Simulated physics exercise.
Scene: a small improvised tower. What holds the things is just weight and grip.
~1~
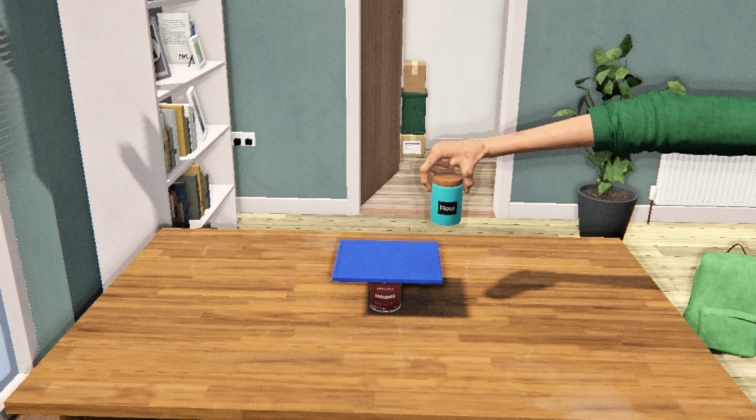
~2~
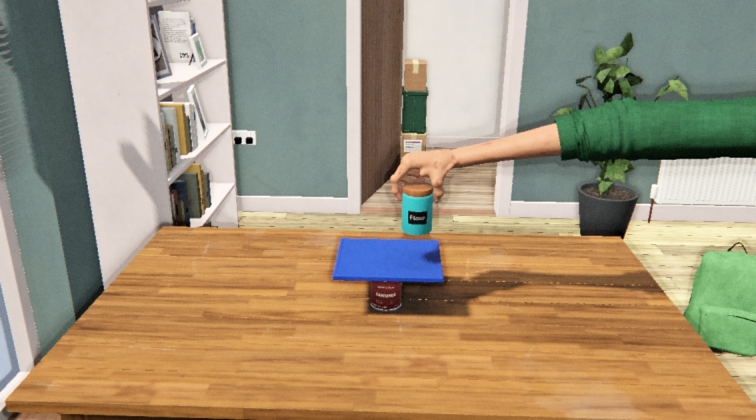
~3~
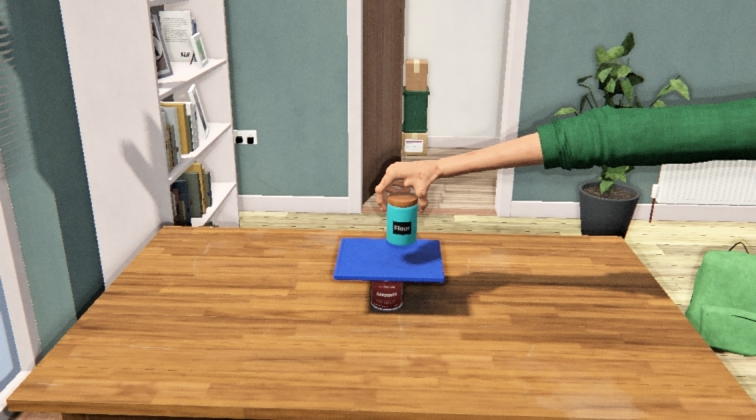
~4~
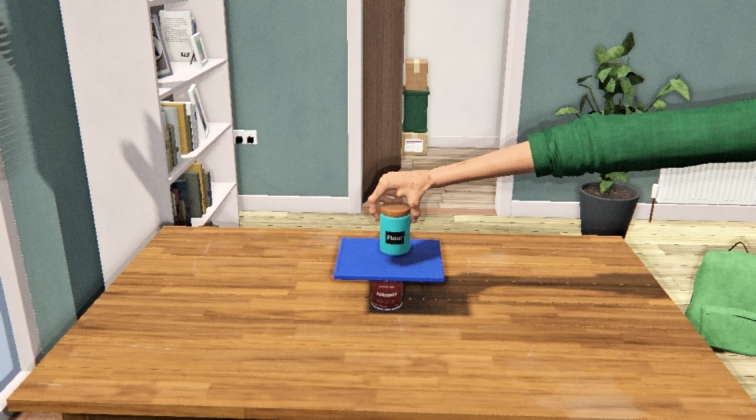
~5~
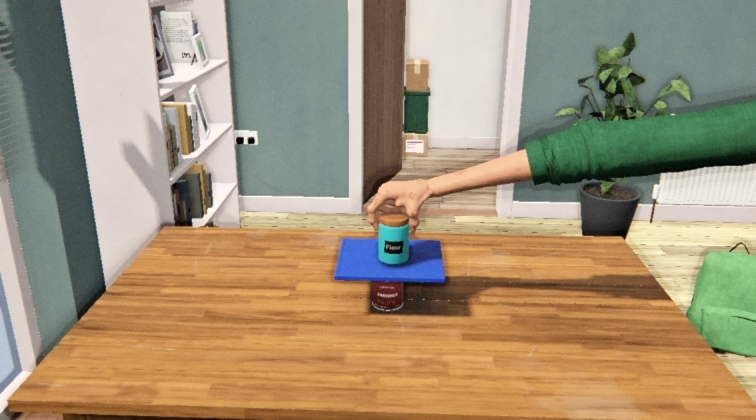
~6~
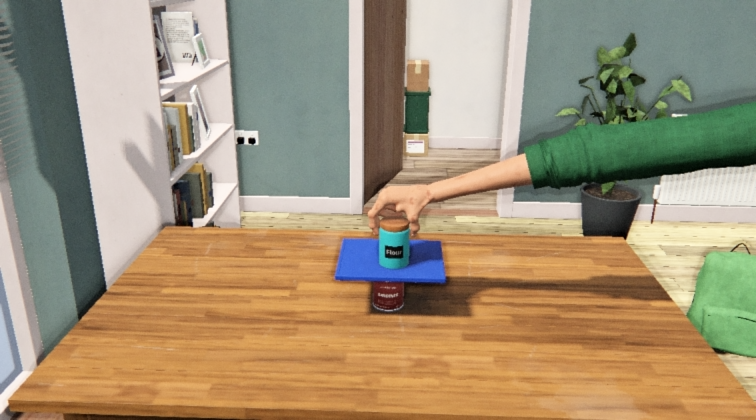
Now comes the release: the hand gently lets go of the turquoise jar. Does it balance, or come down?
The stack will stay as built.
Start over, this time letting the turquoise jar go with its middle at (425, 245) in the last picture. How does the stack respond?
Outcome: Collapse.
Then, 0.20 s on from there, no change.
Then, 0.40 s on from there, turquoise jar resting near (394, 243).
In the end, all 3 unmoved. At the end, from the last picture's camera, turquoise jar near (394, 243). The stack stays up.
